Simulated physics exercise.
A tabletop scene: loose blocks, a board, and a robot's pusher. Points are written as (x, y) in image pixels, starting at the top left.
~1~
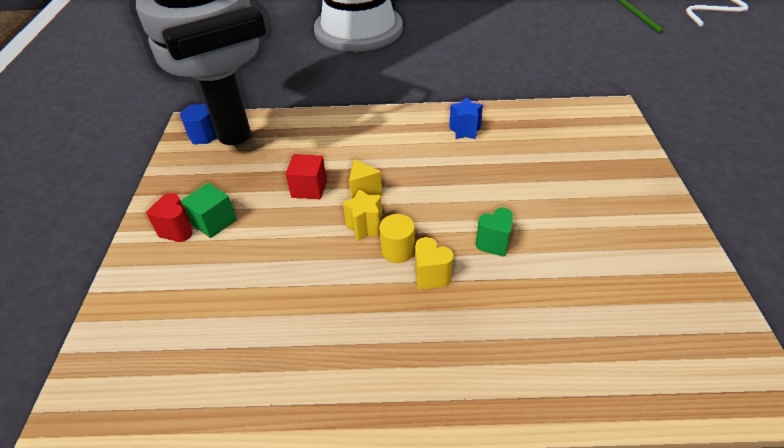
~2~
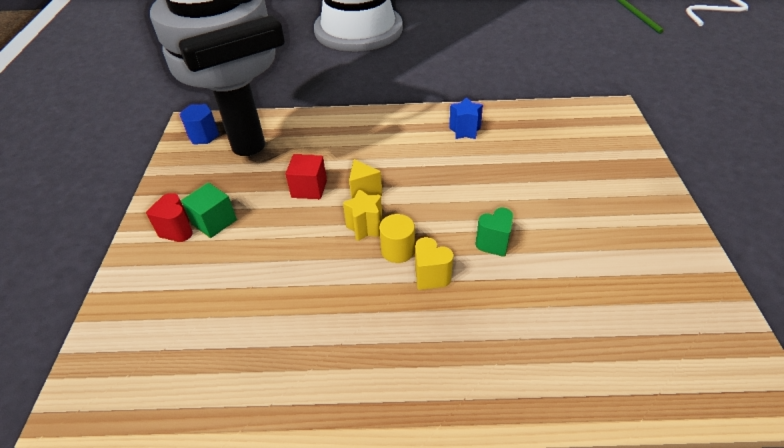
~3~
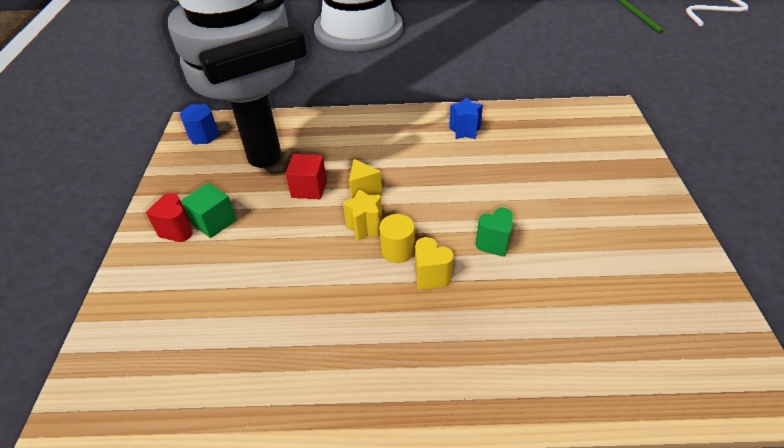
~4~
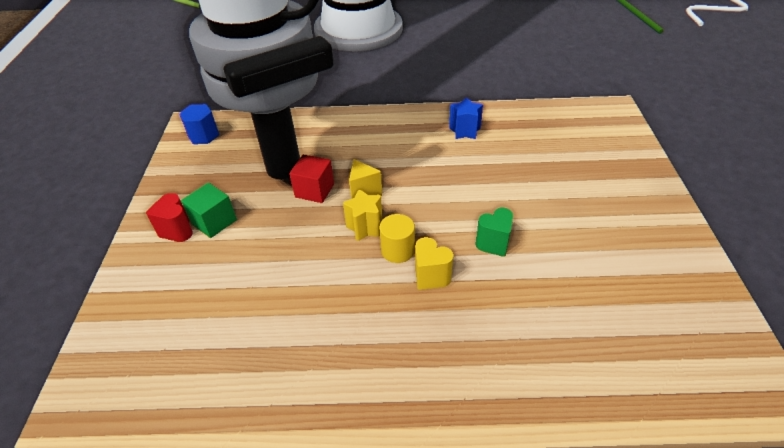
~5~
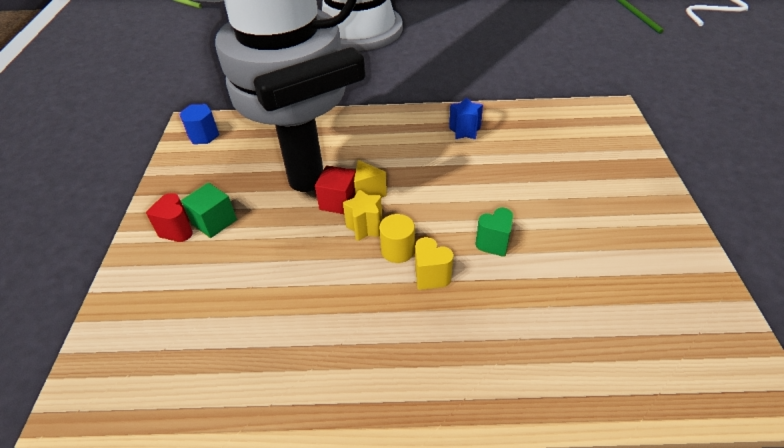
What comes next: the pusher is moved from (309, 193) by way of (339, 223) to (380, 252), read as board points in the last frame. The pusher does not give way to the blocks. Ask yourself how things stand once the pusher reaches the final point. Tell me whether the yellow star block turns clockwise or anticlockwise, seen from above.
It twists with the clock when seen from above.
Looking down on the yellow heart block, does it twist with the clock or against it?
Twists clockwise.
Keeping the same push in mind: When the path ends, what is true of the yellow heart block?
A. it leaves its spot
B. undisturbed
That would be A.
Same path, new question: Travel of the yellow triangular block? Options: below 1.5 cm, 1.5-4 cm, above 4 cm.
Distance: 1.5 to 4 cm.
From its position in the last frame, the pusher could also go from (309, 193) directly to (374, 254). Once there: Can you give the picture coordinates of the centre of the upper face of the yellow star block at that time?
Around pixel (408, 225).
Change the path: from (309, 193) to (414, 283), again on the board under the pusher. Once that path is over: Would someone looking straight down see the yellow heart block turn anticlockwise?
That would be a no.
The first path, step by step. One third of the way, pusher (326, 201); red square piece (361, 186), turned 30° anticlockwise; yellow star block (375, 207), turned 35° clockwise; yellow triangular block (384, 171), turned 20° anticlockwise.
Two thirds of the way, pusher (350, 221); red square piece (373, 185), turned 45° anticlockwise; yellow star block (383, 212), turned 40° clockwise; yellow triangular block (393, 170), turned 30° anticlockwise; yellow round block (405, 230).
At the end, pusher (379, 240); red square piece (373, 185), turned 45° anticlockwise; yellow star block (414, 225), turned 25° clockwise; yellow triangular block (393, 170), turned 30° anticlockwise; yellow round block (443, 238); yellow heart block (456, 262), turned 65° clockwise.
